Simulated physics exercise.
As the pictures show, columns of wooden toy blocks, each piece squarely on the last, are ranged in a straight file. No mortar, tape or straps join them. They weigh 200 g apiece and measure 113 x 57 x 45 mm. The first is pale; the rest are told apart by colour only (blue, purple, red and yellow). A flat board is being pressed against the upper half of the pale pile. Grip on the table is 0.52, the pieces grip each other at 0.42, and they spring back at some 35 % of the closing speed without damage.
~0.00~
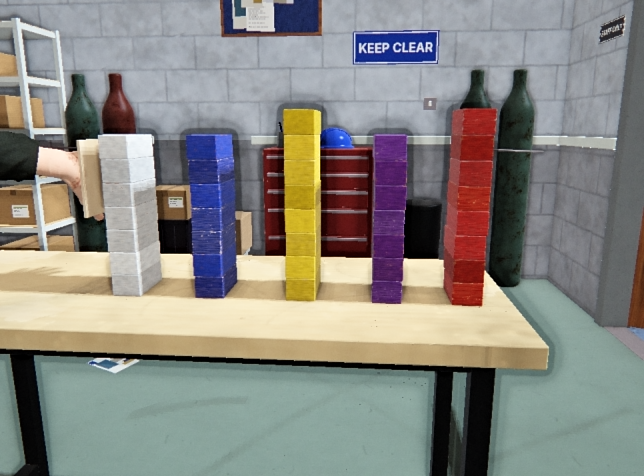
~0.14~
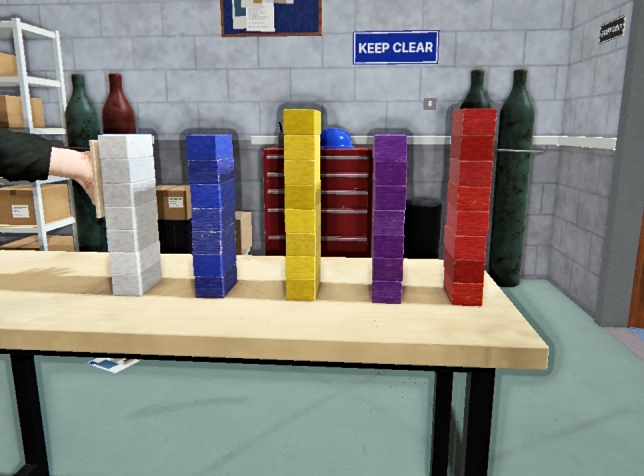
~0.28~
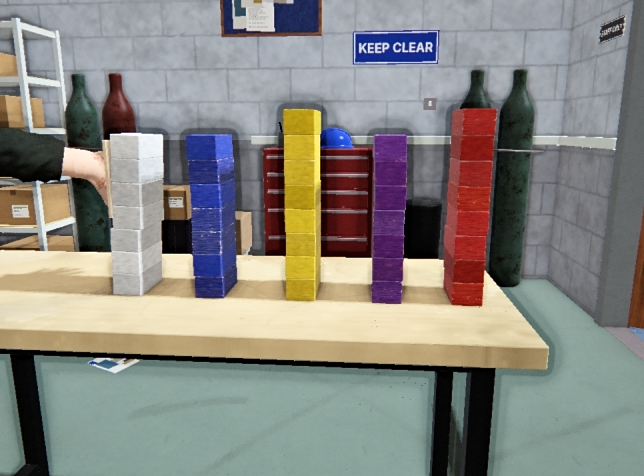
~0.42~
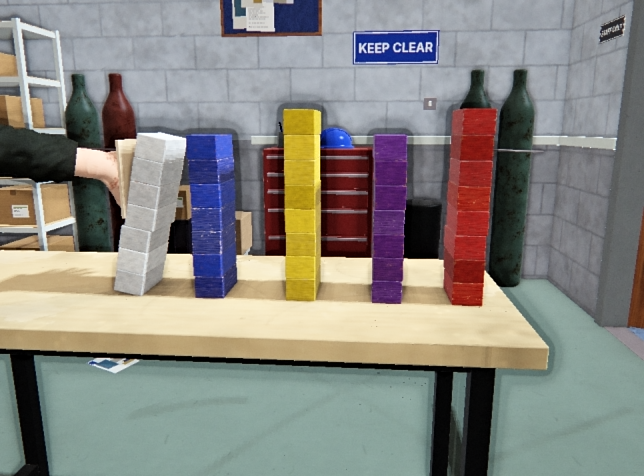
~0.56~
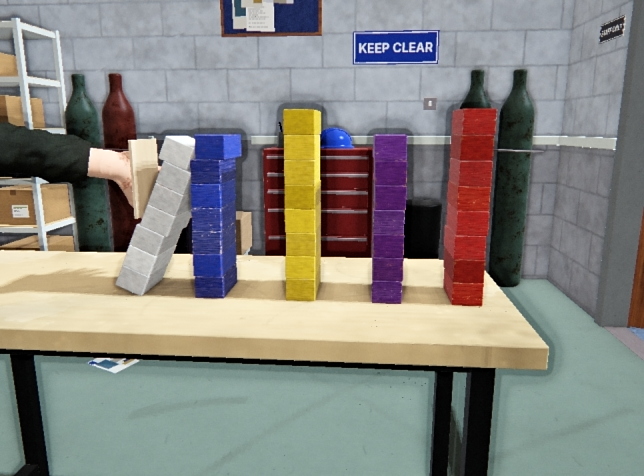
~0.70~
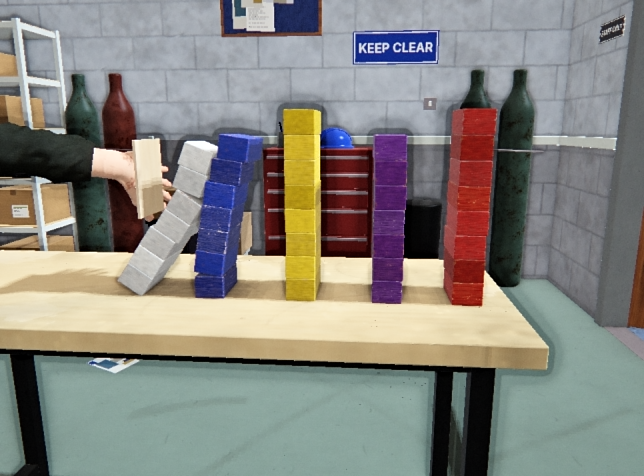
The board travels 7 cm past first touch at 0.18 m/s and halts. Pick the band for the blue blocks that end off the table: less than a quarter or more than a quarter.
Ending off the table: Under a quarter.
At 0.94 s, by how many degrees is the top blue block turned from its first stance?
Some 15°.
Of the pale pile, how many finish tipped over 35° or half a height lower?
The count is 7.
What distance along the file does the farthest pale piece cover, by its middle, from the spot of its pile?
About 34 cm.
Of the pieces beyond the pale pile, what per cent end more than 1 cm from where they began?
Shifted: 95 per cent.
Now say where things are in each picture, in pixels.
In the first picture (we follow the side turned to the camera), board (81, 169) 36 mm short; top blue block (201, 148); top purple block (391, 148); no other piece has moved.
Board (93, 169) 11 mm short; top blue block (201, 148), in the second picture.
Board (107, 169) 14 mm in, top of the pale pile leaning 3°; top blue block (201, 148); no other piece has moved, in the third picture.
Board (119, 169) 40 mm in, top of the pale pile leaning 12°; top blue block (201, 148); no other piece has moved, in the fourth picture.
Board (132, 169) 6 cm in, top of the pale pile leaning 23°; top blue block (209, 147) displaced 17 mm; one has shifted, in the fifth picture.
Board (136, 169) 7 cm in, stopped, top of the pale pile leaning 22°; top blue block (232, 148) tipped 9°; top red block (480, 122); steepest lean 9°, the block at (225, 172); 6 stirred so far, in the sixth picture.
Around 0.94 s, 7 of the pale pile down; none of the 7 blue blocks off the table (0 of 30 in all colours); top blue block tipped 15°, 33 mm lower; top yellow block tipped 5°.
Around 1.30 s, 7 of the pale pile down; none of the 7 blue blocks off the table (0 of 30 in all colours); top blue block tipped 36°, 10 cm lower; top purple block tipped 19°, 15 mm lower.
Around 1.64 s, 7 of the pale pile down; none of the 7 blue blocks off the table (0 of 30 in all colours); top blue block tipped 50°, 15 cm lower; top yellow block tipped 66°, 23 cm lower.
Around 2.06 s, 7 of the pale pile down; none of the 7 blue blocks off the table (12 of 30 in all colours); top blue block tipped 50°, 15 cm lower; top yellow block on its side.
Finally (2.2 s), 7 of the pale pile down; none of the 7 blue blocks off the table (12 of 30 in all colours); top blue block tipped 50°, 15 cm lower; top red block tipped 62°, 92 cm lower. That is 0 per cent. Seen by the last camera, middles, top blue block near (396, 228).
